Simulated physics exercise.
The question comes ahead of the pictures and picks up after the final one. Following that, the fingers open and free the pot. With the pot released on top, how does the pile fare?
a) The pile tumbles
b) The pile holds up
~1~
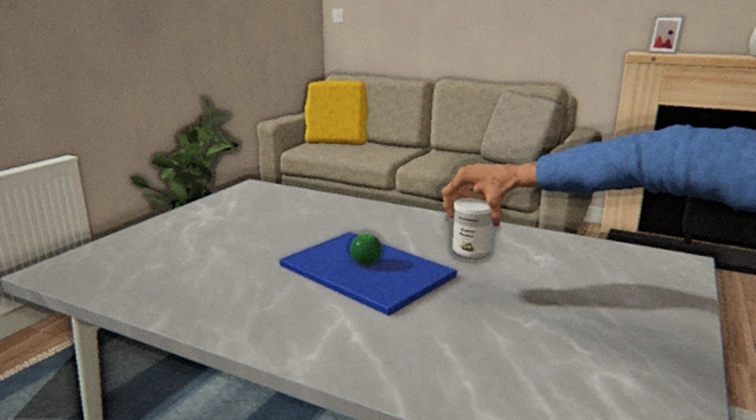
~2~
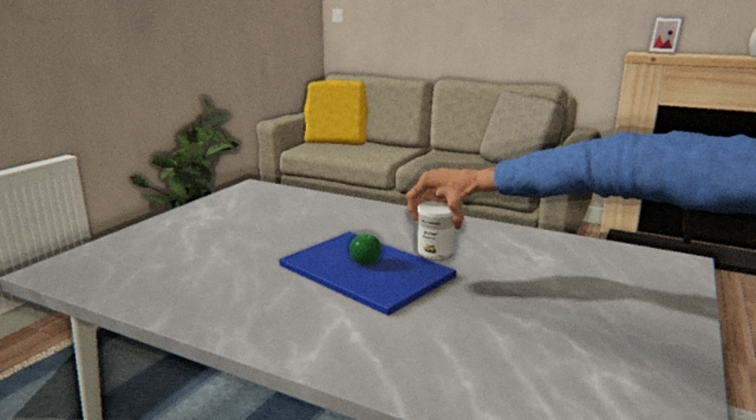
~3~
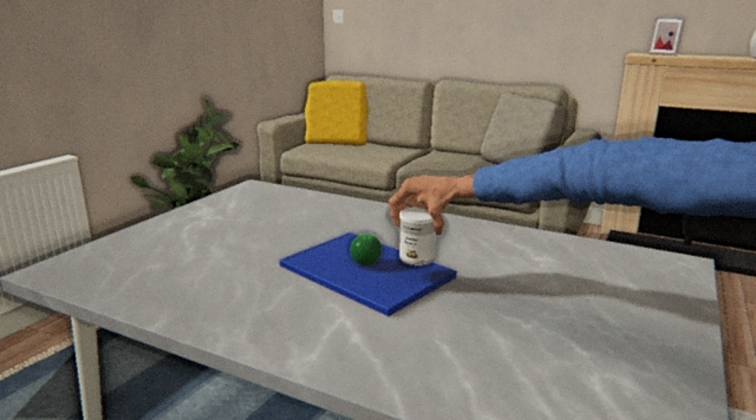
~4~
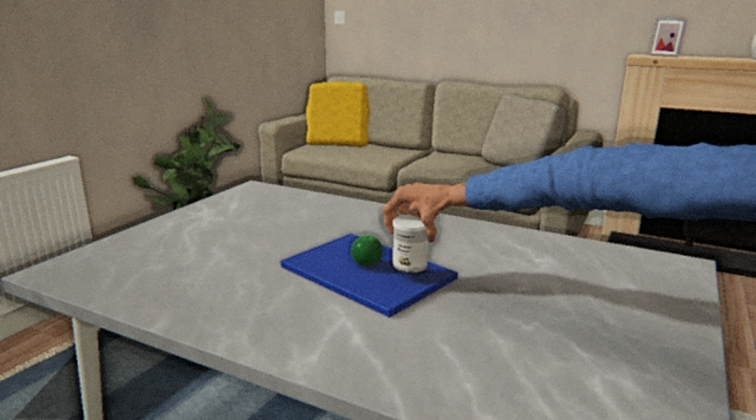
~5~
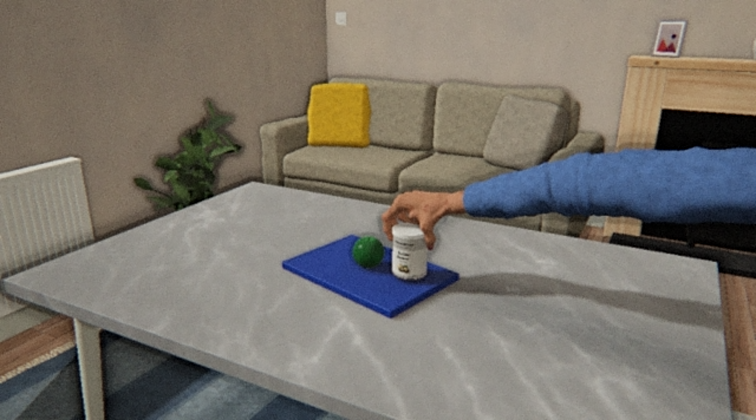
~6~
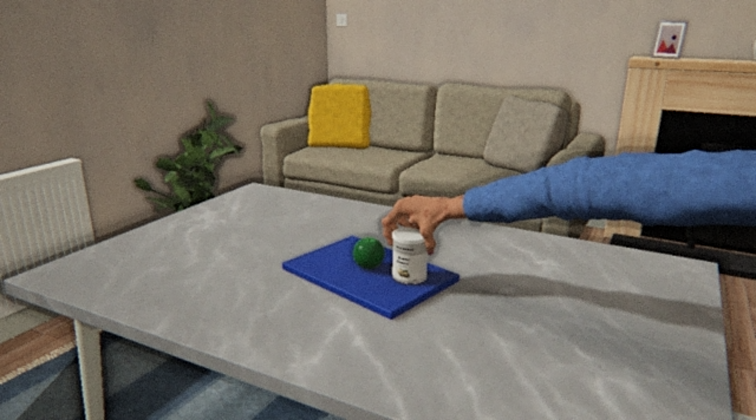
b, the pile holds up.
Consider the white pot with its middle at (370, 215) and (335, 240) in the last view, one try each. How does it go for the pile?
Topples over, then stays standing.
Then, 0.20 s past the last view, nothing moves.
Then, 0.40 s past the last view, white pot resting near (410, 256).
Finally, all 3 still in place. Final places as the last picture's camera would see them, white pot near (410, 256). The pile keeps its balance.
